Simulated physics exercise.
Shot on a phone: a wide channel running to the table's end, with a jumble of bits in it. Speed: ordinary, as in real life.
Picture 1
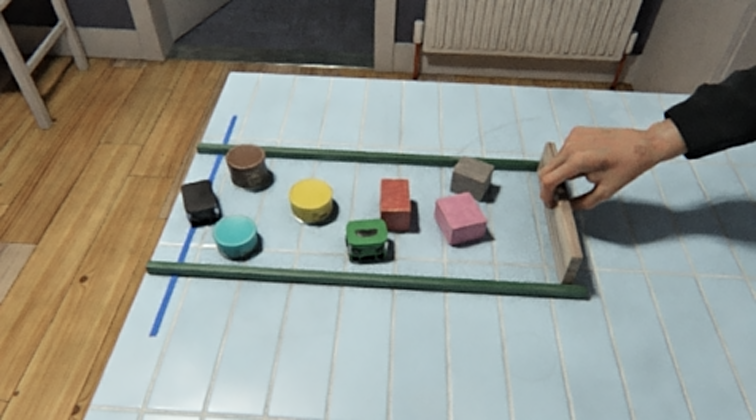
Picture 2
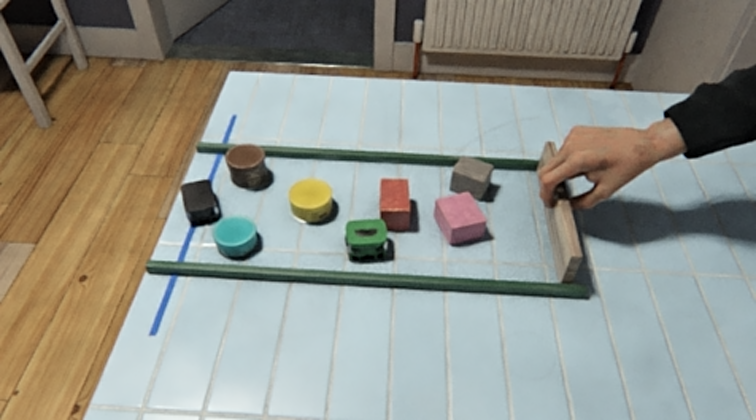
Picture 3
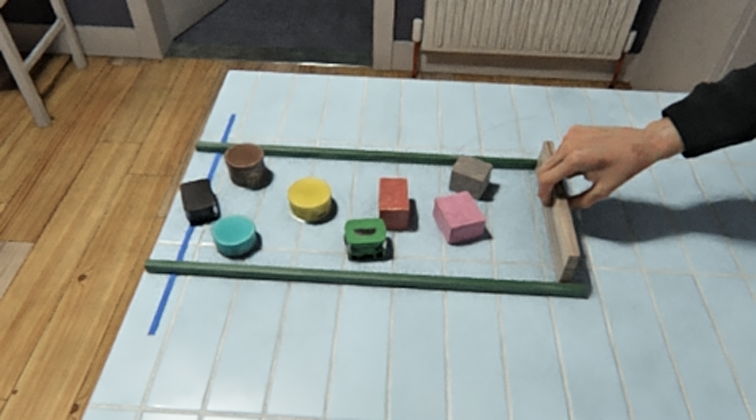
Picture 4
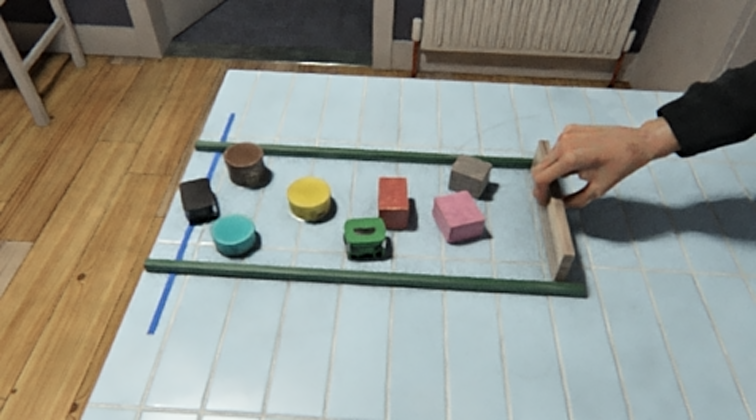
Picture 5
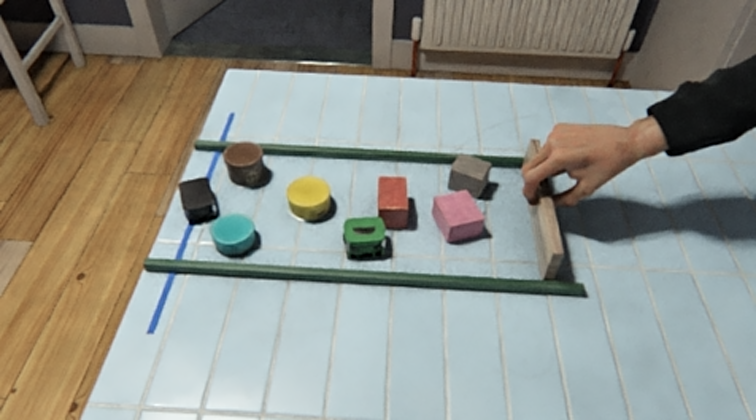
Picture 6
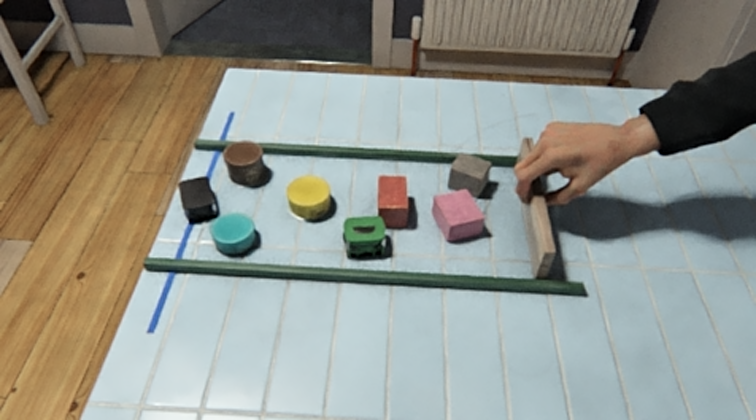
On a tiled table, a hand slides a board slightly left toward scattered blocks and tins.
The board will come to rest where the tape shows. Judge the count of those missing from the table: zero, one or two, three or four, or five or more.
My judgement: Five or more.
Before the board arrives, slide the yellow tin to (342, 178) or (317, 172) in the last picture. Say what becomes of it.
Taking the places in order, it ends up off; it ends up off.
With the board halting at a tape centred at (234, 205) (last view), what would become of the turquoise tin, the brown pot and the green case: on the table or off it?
Here the turquoise tin is not lost; the brown pot is not lost; last, the green case is not lost.
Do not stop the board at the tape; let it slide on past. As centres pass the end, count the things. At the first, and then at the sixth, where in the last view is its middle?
The middle sits near (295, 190) at the first moment and near (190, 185) at the second.
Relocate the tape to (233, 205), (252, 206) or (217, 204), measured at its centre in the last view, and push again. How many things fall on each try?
Per try in turn: 2, 2, 5.
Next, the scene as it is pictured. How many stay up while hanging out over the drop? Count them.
The tally is 3.
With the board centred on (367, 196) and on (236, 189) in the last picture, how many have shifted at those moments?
Counts: 5 and 8.
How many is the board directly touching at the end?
Count: 3.
Soon after, none off yet; black case at rest near (198, 200); brown pot at rest near (245, 164); turquoise tin at rest near (234, 234).
Then, none off yet; black case moved a little near (176, 200); brown pot at rest near (243, 162); turquoise tin at rest near (233, 234).
At rest, the number that fall off is five or more; fallen, red block, yellow tin, turquoise tin, brown pot and black case.
